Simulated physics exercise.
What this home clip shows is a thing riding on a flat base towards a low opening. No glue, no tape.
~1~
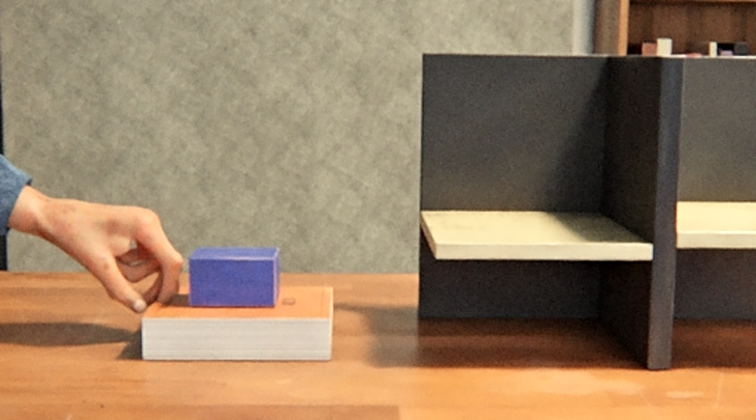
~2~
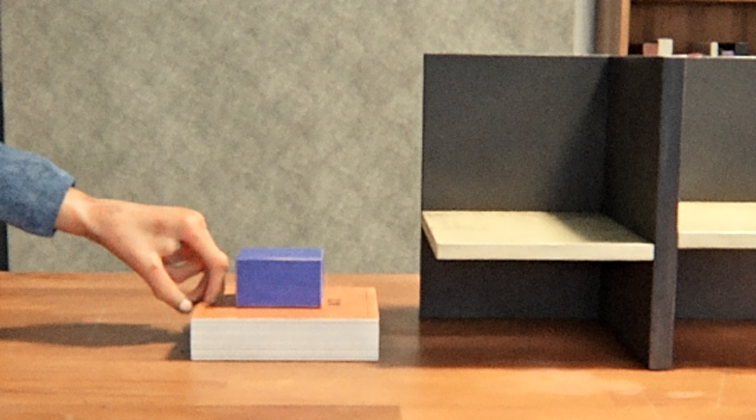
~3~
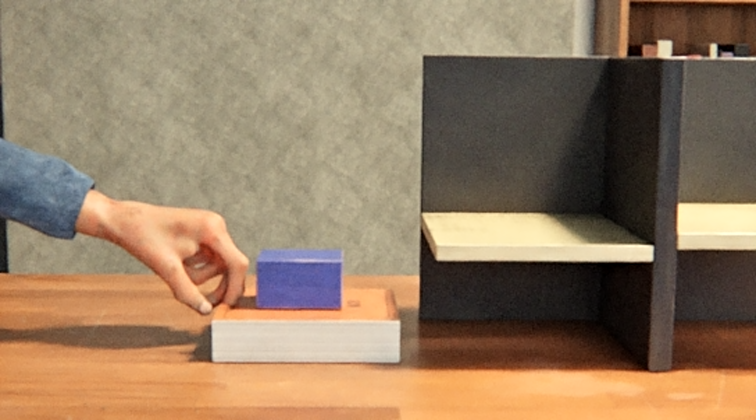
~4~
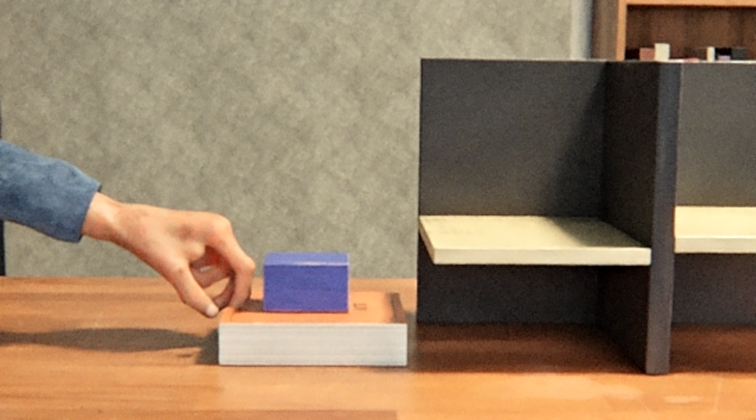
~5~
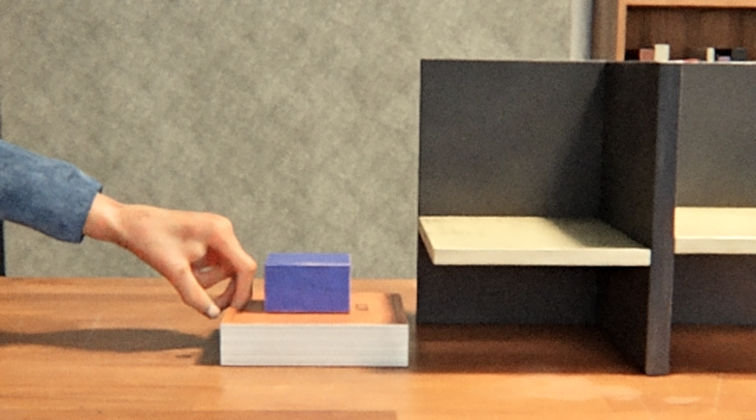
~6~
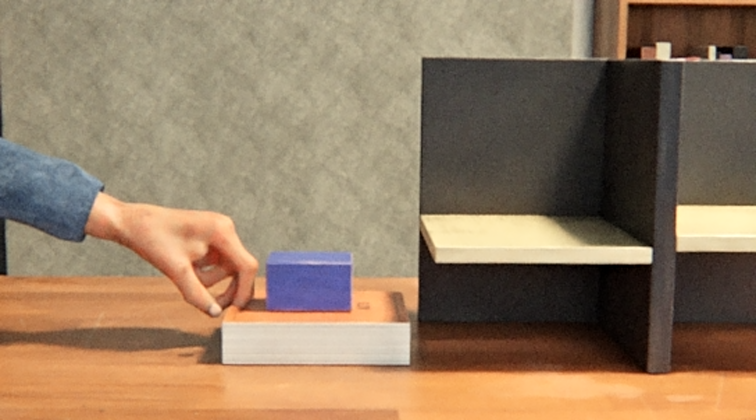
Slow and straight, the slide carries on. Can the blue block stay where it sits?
Noted: Blue block goes in clear.
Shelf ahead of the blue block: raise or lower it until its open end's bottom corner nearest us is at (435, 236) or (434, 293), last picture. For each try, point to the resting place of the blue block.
Near (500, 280) and (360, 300).
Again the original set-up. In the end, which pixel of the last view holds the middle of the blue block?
It comes to rest at about (502, 283) in the last picture.
Then, 0.84 s later than the last frame, blue block riding along near (367, 282).
Then, 1.58 s later than the last frame, blue block riding along near (438, 282).
When it is over, the blue block passes below, near (502, 283).
